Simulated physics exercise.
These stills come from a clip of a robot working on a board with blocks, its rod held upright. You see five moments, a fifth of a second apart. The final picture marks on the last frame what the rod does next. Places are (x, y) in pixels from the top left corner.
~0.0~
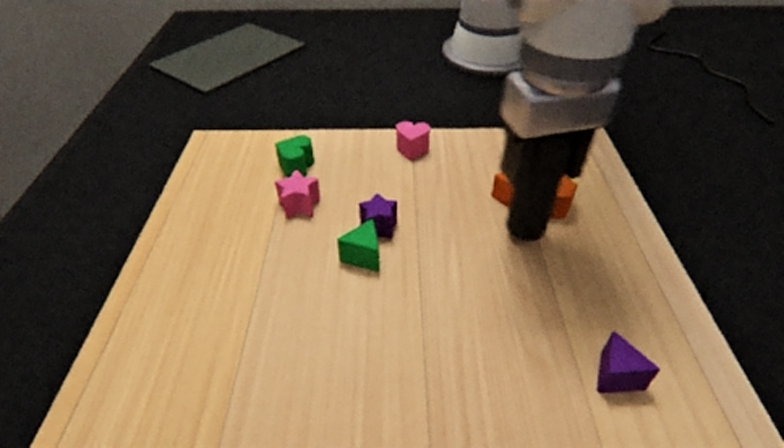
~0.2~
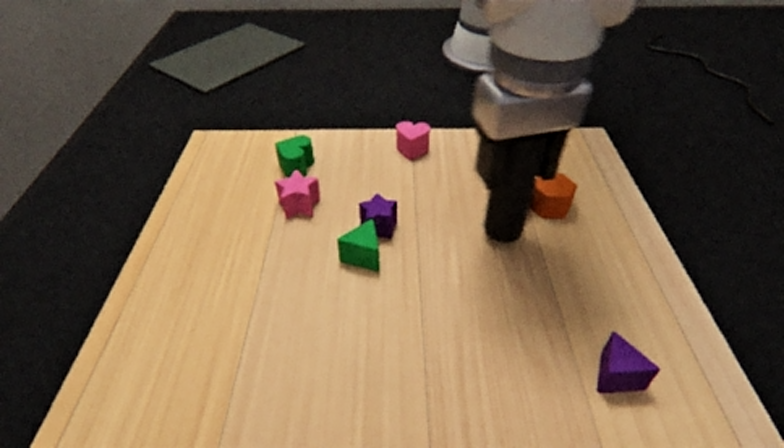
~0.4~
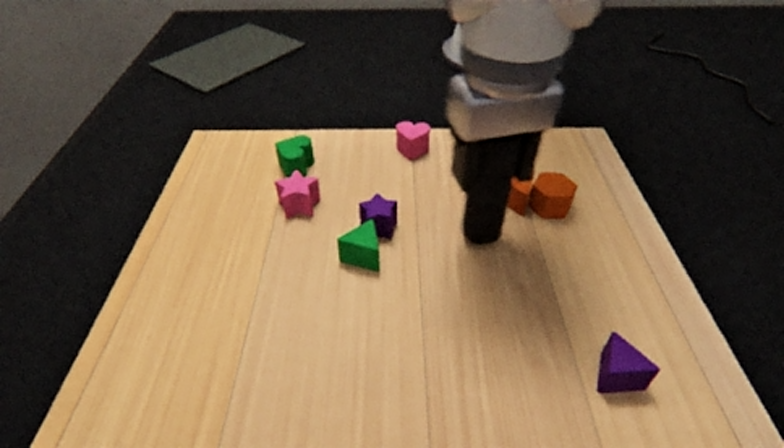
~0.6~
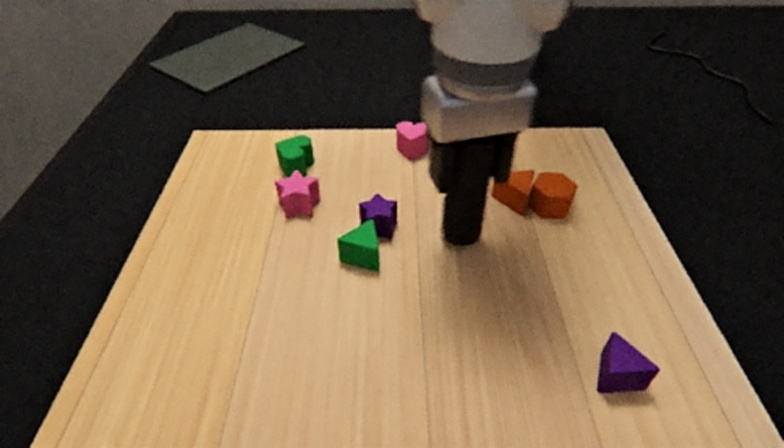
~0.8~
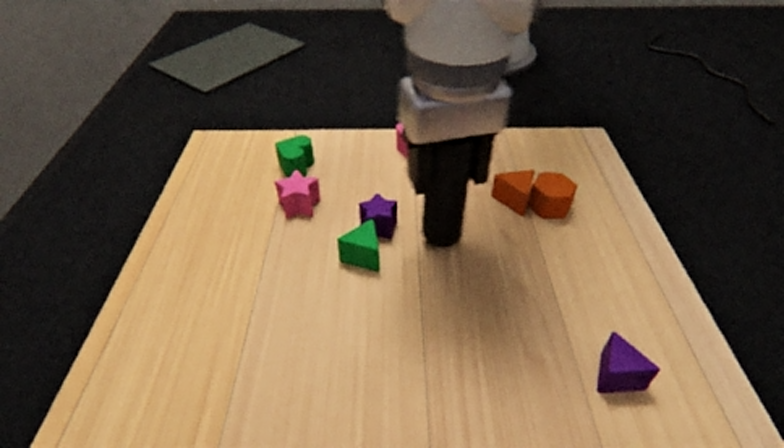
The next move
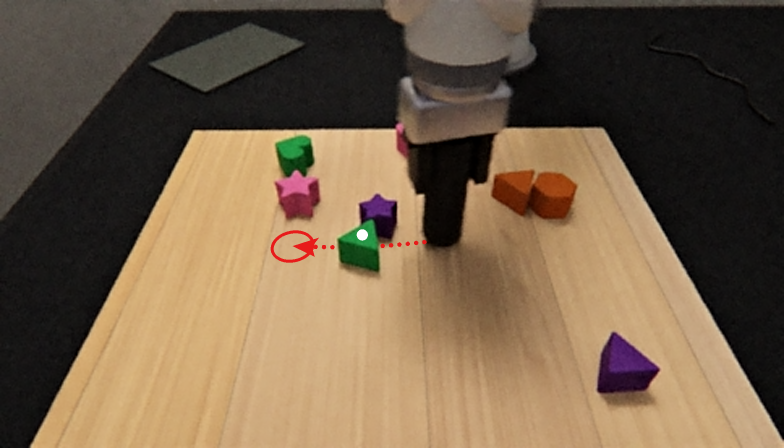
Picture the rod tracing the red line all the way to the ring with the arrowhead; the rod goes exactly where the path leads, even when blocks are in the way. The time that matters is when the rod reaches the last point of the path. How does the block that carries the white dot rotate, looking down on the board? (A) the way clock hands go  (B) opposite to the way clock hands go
My answer is option B.
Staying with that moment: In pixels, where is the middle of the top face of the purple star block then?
My prediction: (358, 200).
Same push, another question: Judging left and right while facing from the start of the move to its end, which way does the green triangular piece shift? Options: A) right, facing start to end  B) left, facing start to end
It's B.
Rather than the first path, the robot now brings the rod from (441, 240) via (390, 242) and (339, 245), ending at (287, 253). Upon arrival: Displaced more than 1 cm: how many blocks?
Total moved: Two.
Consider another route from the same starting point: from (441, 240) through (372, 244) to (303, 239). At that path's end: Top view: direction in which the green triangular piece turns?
I'd predict that, seen from above, the green triangular piece rotates counter-clockwise.
The drawn path runs from (441, 240) over (392, 245) and (342, 247) to (293, 246); the dot is on the green triangular piece.
The first path, step by step. One third of the way, rod (392, 238); purple star block (369, 203), turned 35° clockwise.
Two thirds of the way, rod (341, 240); green triangular piece (321, 248), turned 60° anticlockwise; purple star block (358, 200), turned 85° clockwise.
At the end, rod (291, 239); pink star block not moved; green triangular piece (316, 252), turned 75° anticlockwise; purple star block (358, 200), turned 85° clockwise.
